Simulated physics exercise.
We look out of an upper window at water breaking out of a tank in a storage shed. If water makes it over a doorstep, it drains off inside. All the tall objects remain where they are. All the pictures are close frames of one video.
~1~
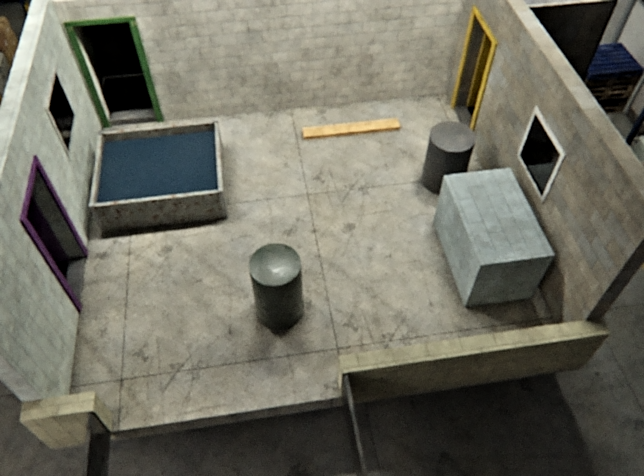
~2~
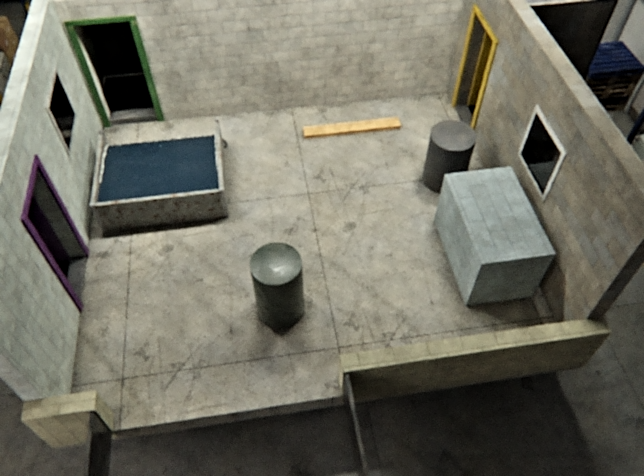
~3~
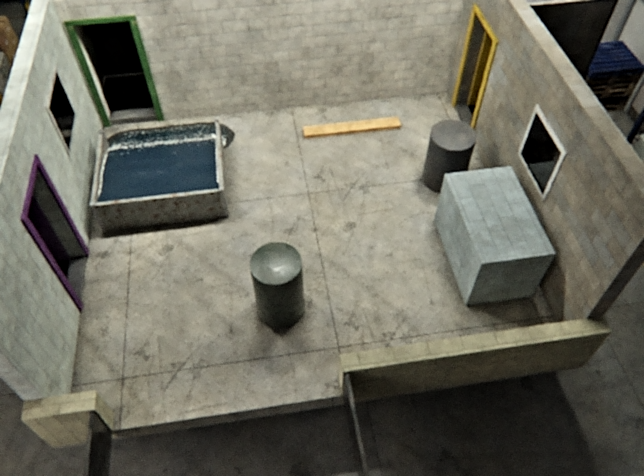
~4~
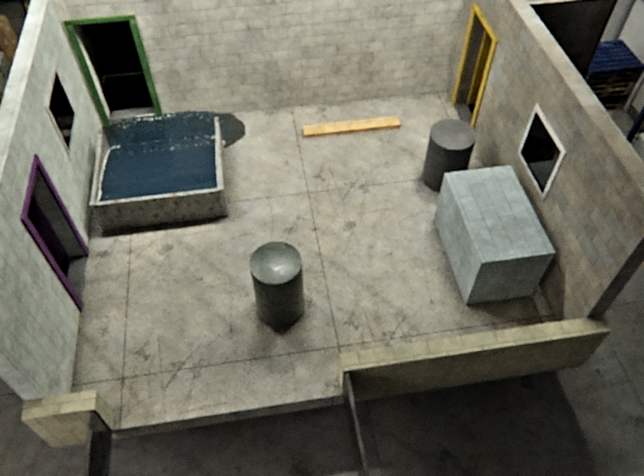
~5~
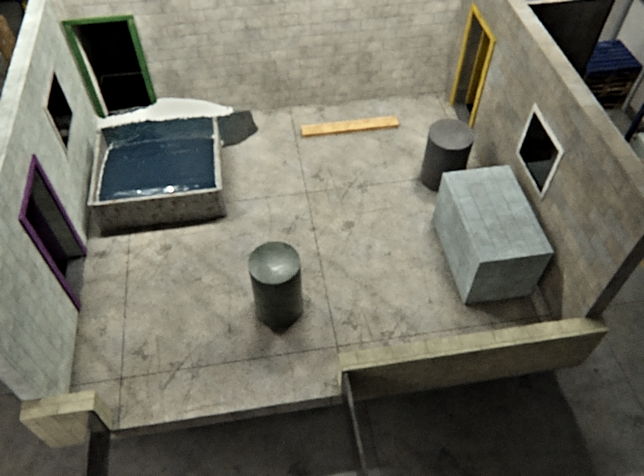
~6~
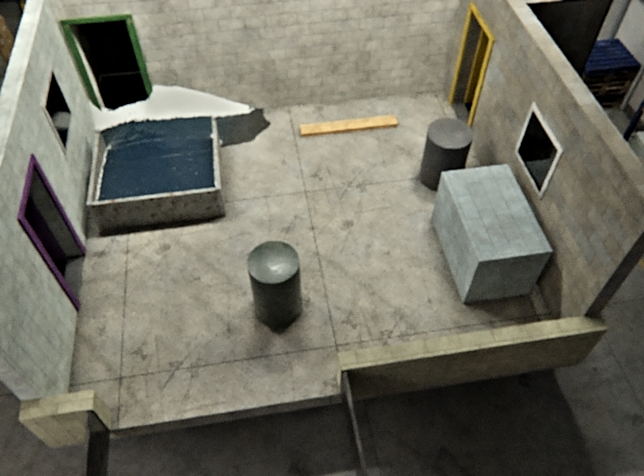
A concrete tank of dark blue water sits at the left of a grey block-walled storage shed, seen from high above, near a green-framed doorway and a purple-framed opening. Two dark cylinders, a pale blue-grey box and a wooden plank stand or lie across the floor, with a yellow-framed doorway behind. The water churns, pours over the tank's far side and spreads rightward along the floor, while the view barely shifts.
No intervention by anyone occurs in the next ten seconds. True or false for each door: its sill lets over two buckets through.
The yellow door true; the green door true; the purple door false.
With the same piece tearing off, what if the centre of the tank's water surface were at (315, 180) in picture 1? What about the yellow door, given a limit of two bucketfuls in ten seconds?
In turn, I'd say the yellow door crosses the line.
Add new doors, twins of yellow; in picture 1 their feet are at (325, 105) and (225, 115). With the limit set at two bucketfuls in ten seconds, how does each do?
Well, one comes out lower, the other comes out higher.
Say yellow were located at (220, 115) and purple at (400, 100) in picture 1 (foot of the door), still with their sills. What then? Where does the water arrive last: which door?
I reckon it's the purple one.
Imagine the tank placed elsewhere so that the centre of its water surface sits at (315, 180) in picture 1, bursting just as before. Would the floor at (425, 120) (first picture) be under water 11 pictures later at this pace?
Verdict: Under water.
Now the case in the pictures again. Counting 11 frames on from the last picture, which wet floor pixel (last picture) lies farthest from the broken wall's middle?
Roughly (409, 95).
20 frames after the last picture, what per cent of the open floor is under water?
Around 45 percent.
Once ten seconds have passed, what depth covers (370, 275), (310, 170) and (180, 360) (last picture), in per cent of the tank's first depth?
4, 6, 4 %.
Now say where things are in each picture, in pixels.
Still water in the open tank at (159, 164), in the first picture.
The front is at a hidden place, out from the gap on the open tank's far side, in the second picture.
Water pours out on the open tank's far side and has run to a hidden place, in the third picture.
The front is at (102, 131), out from the gap on the open tank's far side, in the fourth picture.
Water pours out on the open tank's far side and has run to (244, 111), in the fifth picture.
The front is at (258, 109), out from the gap on the open tank's far side, in the sixth picture.
A moment on, water covers 10 % of the floor; the yellow door not reached, the green door far over two buckets in, the purple door not reached.
Next, water covers 20 % of the floor; the yellow door not reached, the green door far over two buckets in, the purple door not reached.
Then, water covers 45 % of the floor; the yellow door under two buckets in, the green door far over two buckets in, the purple door wet at the sill, nothing in.
Later, water covers 55 % of the floor; the yellow door over two buckets in, the green door far over two buckets in, the purple door under two buckets in.
In the end, water covers 75 % of the floor; the yellow door over two buckets in, the green door far over two buckets in, the purple door under two buckets in.
